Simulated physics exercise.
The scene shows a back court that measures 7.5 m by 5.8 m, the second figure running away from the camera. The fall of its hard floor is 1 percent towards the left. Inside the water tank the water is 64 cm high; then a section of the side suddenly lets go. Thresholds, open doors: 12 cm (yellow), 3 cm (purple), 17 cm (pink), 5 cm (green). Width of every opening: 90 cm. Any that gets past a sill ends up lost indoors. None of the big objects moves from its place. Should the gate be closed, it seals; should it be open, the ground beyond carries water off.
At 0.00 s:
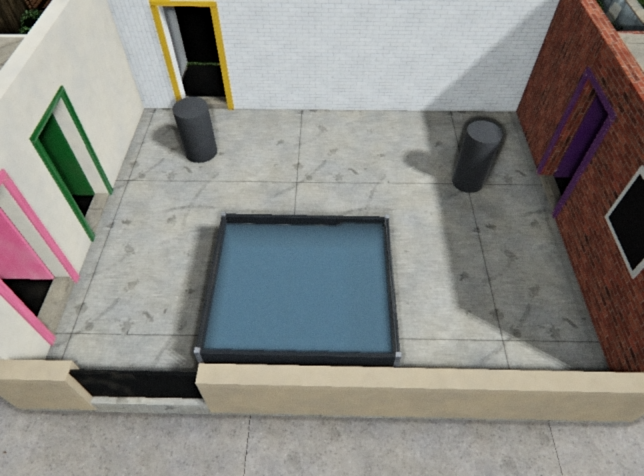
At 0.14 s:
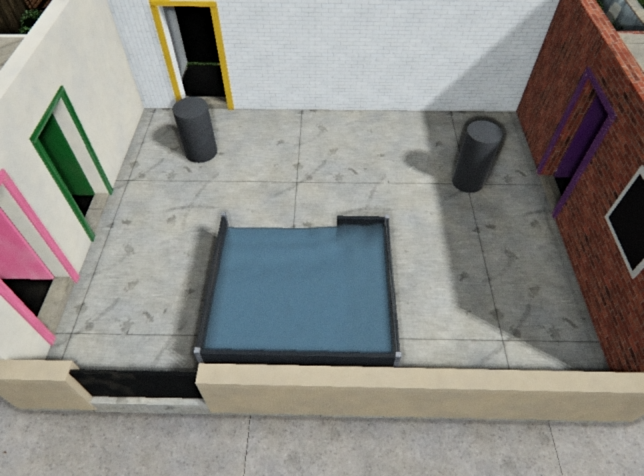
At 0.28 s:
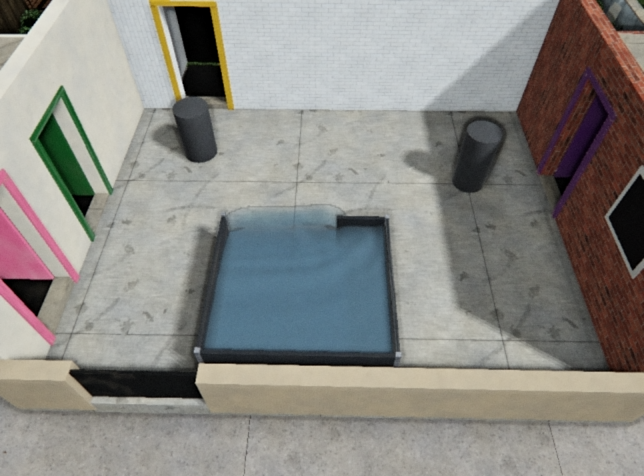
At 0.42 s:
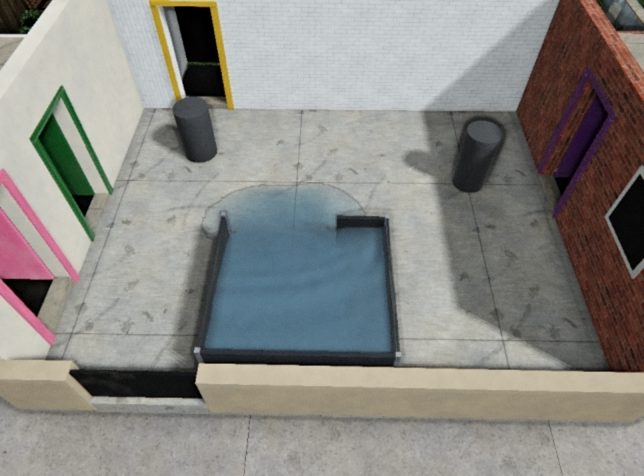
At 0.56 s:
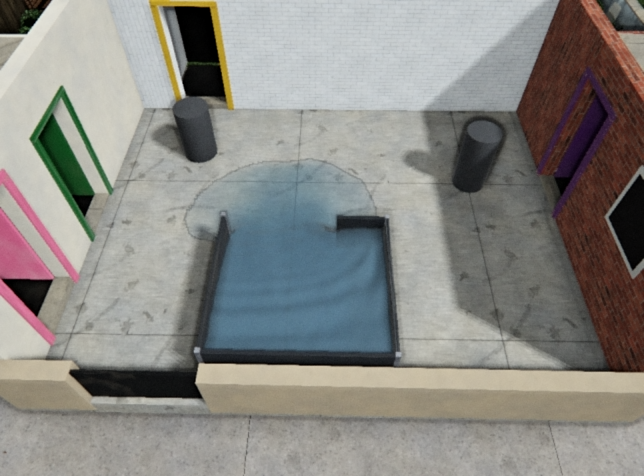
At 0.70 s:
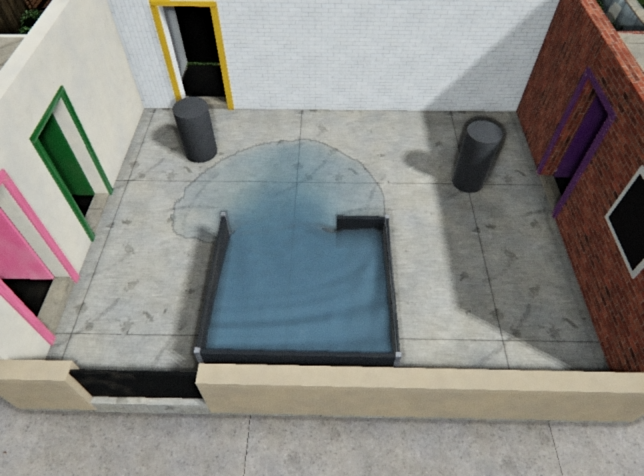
A square tank of blue water sat in a walled courtyard until most of its far side opened up, and water poured out through the gap, spreading across the concrete in a widening, rounded sheet.
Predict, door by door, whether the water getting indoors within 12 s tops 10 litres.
In the end the yellow door overshoots the limit. The purple door overshoots the limit. The pink door undershoots the limit. The green door overshoots the limit.
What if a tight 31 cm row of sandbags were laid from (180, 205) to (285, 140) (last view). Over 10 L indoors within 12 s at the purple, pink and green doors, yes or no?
Purple exceeded, pink within the limit, green exceeded.
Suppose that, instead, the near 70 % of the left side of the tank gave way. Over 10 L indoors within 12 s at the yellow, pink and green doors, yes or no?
Compared with the limit, yellow is higher, pink is higher and green is higher.
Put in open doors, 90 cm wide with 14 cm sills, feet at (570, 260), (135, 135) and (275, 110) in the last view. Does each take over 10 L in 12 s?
In that order: Short of it, beyond it, beyond it.
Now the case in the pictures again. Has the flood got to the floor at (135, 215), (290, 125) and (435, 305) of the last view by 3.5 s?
Listed in sequence, the spots are drenched, drenched and bone dry.
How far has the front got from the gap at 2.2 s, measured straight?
About 4.8 m out.
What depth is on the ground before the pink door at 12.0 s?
It's some 11.5 centimetres deep.
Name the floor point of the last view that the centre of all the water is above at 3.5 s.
(281, 185).
After 1.4 s water covers 30 % of the floor and is deepest (34 cm) near (286, 110); yellow door not reached, purple door not reached, pink door not reached, green door not reached.
After 2.2 s water covers 40 % of the floor and is deepest (38 cm) near (258, 115); yellow door 22 cm at the sill, 18 L in, purple door not reached, pink door not reached, green door not reached.
After 3.5 s water covers 50 % of the floor and is deepest (34 cm) near (145, 109); yellow door 18 cm at the sill, 64 L in, purple door not reached, pink door not reached, green door 4 cm at the sill, 0 L in.
After 7.0 s water covers 95 % of the floor and is deepest (20 cm) near (146, 385); yellow door 12 cm at the sill, 106 L in, purple door 6 cm at the sill, 25 L in, pink door 8 cm at the sill, 0 L in, green door 7 cm at the sill, 21 L in.
After 12.0 s water covers 100 % of the floor and is deepest (13 cm) near (103, 216); yellow door 8 cm at the sill, 107 L in, purple door 3 cm at the sill, 41 L in, pink door 12 cm at the sill, 0 L in, green door 11 cm at the sill, 53 L in.
